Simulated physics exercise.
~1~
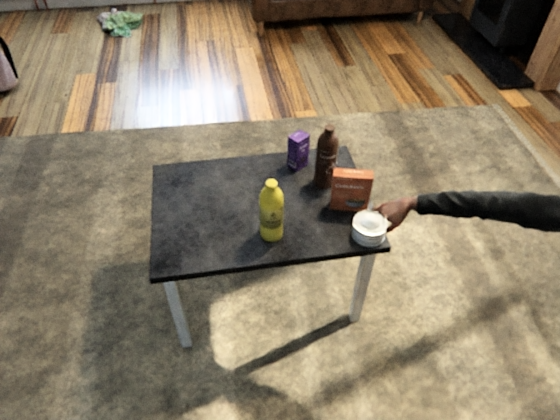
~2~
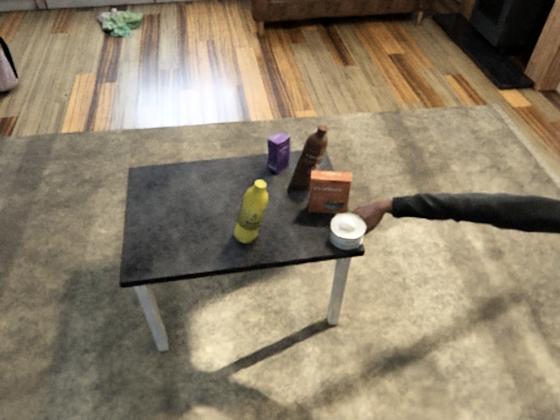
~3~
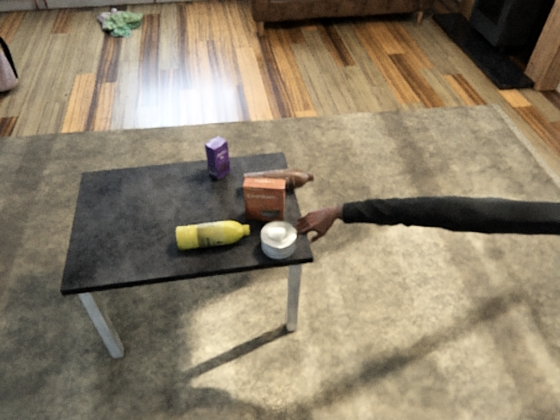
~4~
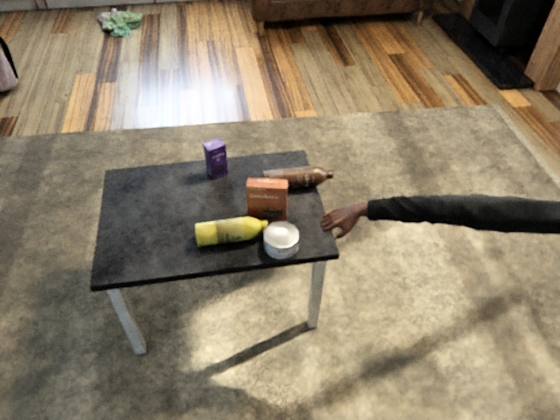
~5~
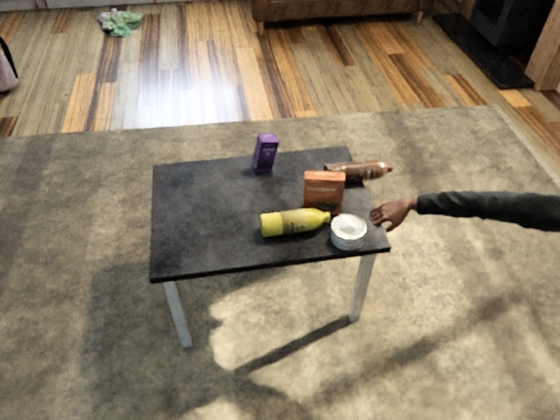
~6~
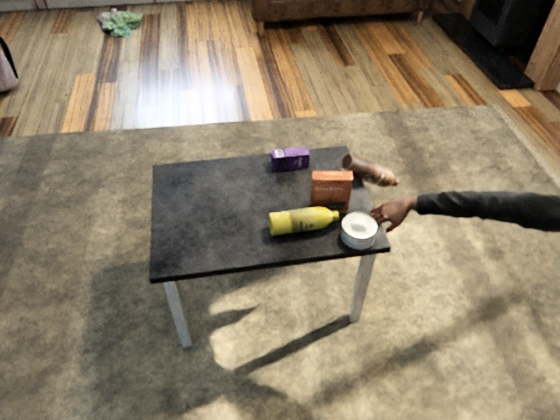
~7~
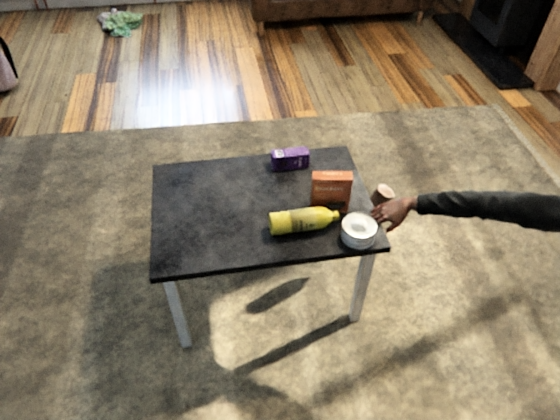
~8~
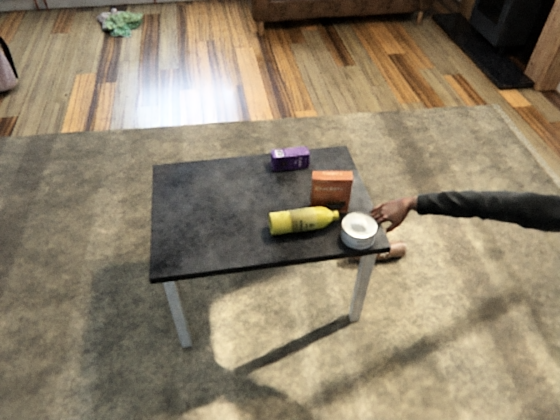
Living room, a hand jerking a side table left then back right, toppling two bottles and a purple carton, brown bottle falling off.
